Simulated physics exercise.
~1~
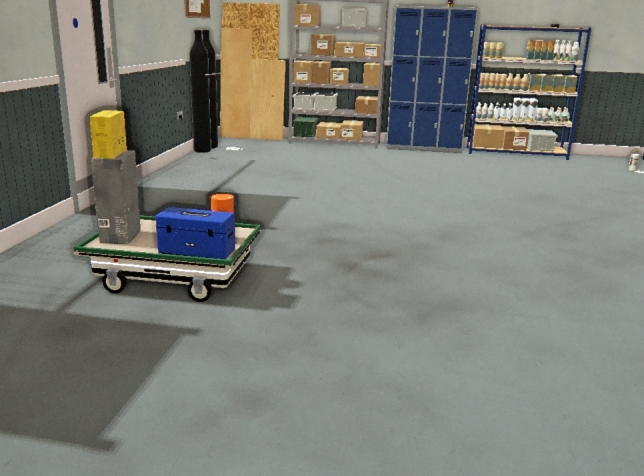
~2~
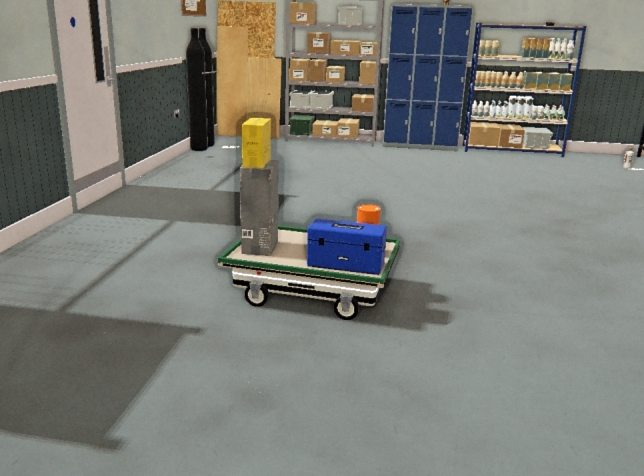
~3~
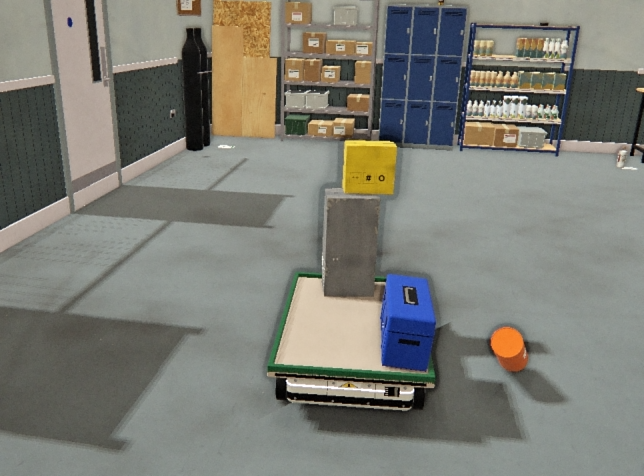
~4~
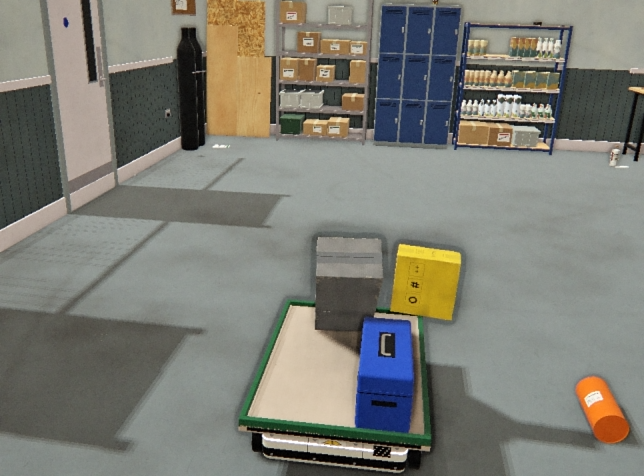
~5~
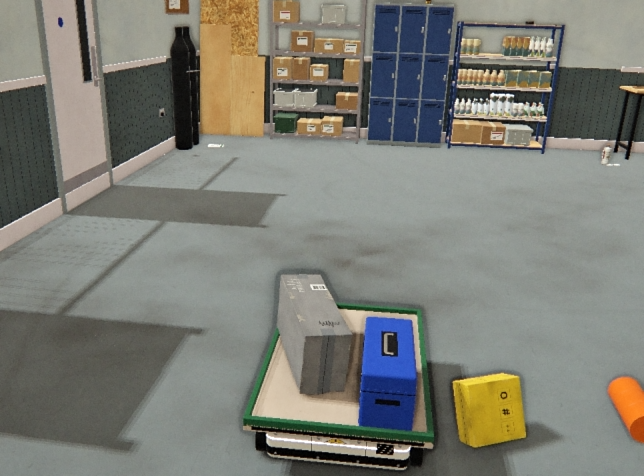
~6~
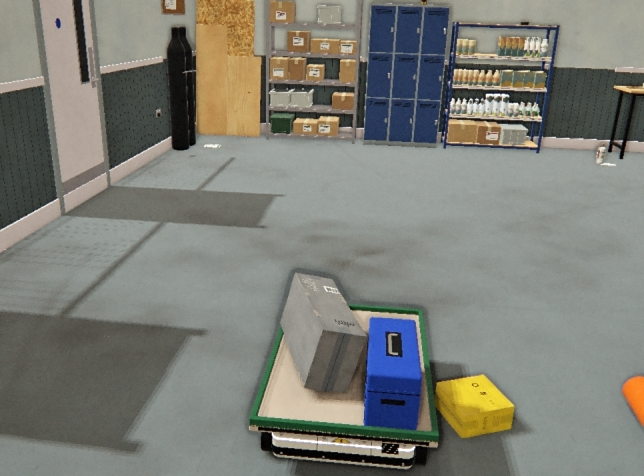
In this clip, a flat cart carrying a yellow box stacked on a grey box, a blue toolbox and an orange canister rolls right and turns toward the viewer; the canister and yellow box fall to the floor, while the grey box topples beside the upright toolbox aboard the stopped cart.
